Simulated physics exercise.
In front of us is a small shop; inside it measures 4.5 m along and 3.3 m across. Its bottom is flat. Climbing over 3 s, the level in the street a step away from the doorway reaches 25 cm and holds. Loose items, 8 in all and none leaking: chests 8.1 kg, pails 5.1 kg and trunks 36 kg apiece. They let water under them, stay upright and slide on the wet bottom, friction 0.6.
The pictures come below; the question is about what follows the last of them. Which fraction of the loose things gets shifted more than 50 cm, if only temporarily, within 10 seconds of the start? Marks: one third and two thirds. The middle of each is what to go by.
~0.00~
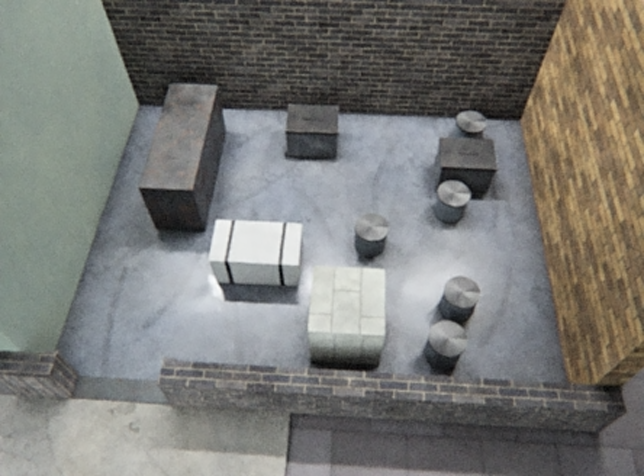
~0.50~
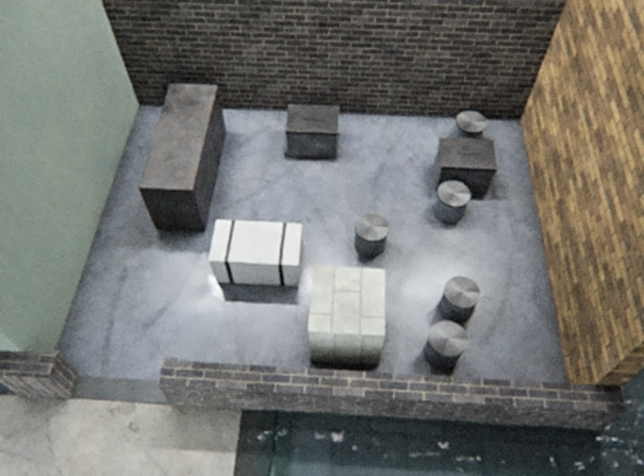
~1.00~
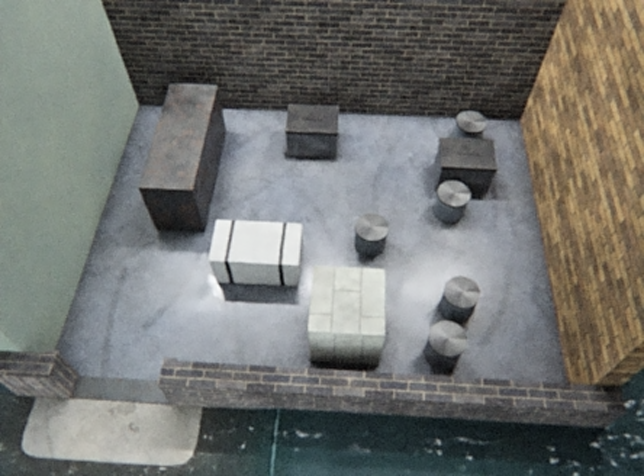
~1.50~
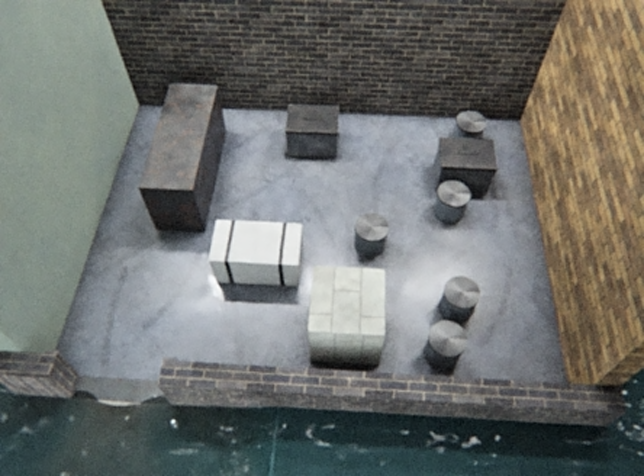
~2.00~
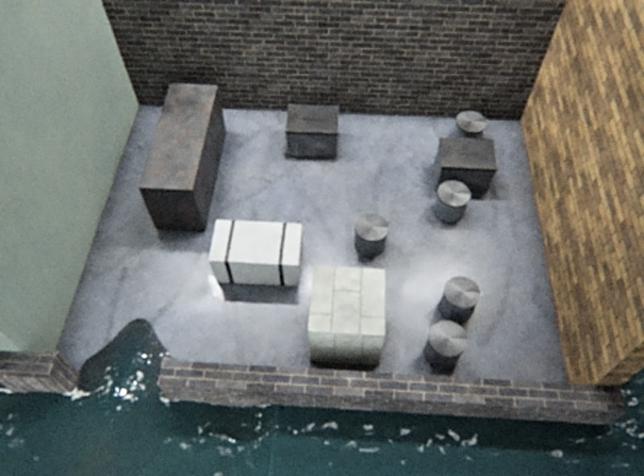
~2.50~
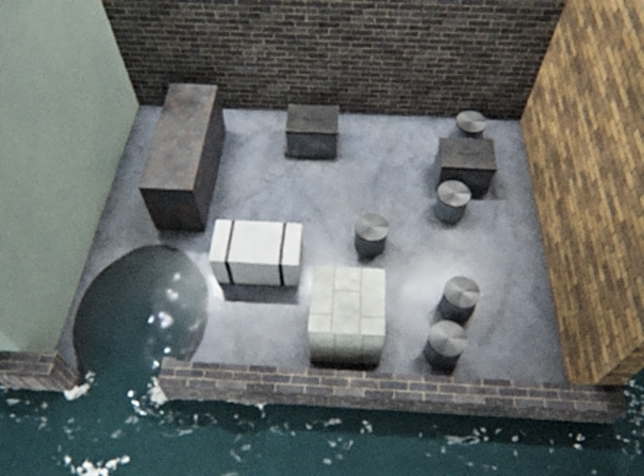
Between one and two thirds.
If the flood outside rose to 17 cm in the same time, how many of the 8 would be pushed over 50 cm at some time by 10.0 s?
In that case the number is 1.
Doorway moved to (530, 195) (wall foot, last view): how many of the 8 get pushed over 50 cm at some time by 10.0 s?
Then 6 of them would.
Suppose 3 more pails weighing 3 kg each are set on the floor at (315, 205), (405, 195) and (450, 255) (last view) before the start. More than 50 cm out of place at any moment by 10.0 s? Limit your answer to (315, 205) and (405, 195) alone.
The first: Falls below it. The second: Exceeds it.
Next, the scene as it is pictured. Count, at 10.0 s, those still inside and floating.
5 of them.
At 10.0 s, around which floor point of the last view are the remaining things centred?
They're centred close to (432, 267).
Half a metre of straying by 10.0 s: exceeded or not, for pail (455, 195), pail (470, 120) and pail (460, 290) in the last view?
So that's inside it for the first, beyond it for the second and inside it for the last.
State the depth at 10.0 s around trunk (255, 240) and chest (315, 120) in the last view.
7 and 7 cm.
After 3.5 s 0 of 8 are over 50 cm from their spots; 0 afloat.
After 4.5 s 0 of 8 are over 50 cm from their spots; 0 afloat.
After 7.0 s 1 of 8 are over 50 cm from their spots; 1 afloat.
After 10.0 s 4 of 8 are over 50 cm from their spots, and 4 have been at some point; 5 afloat.
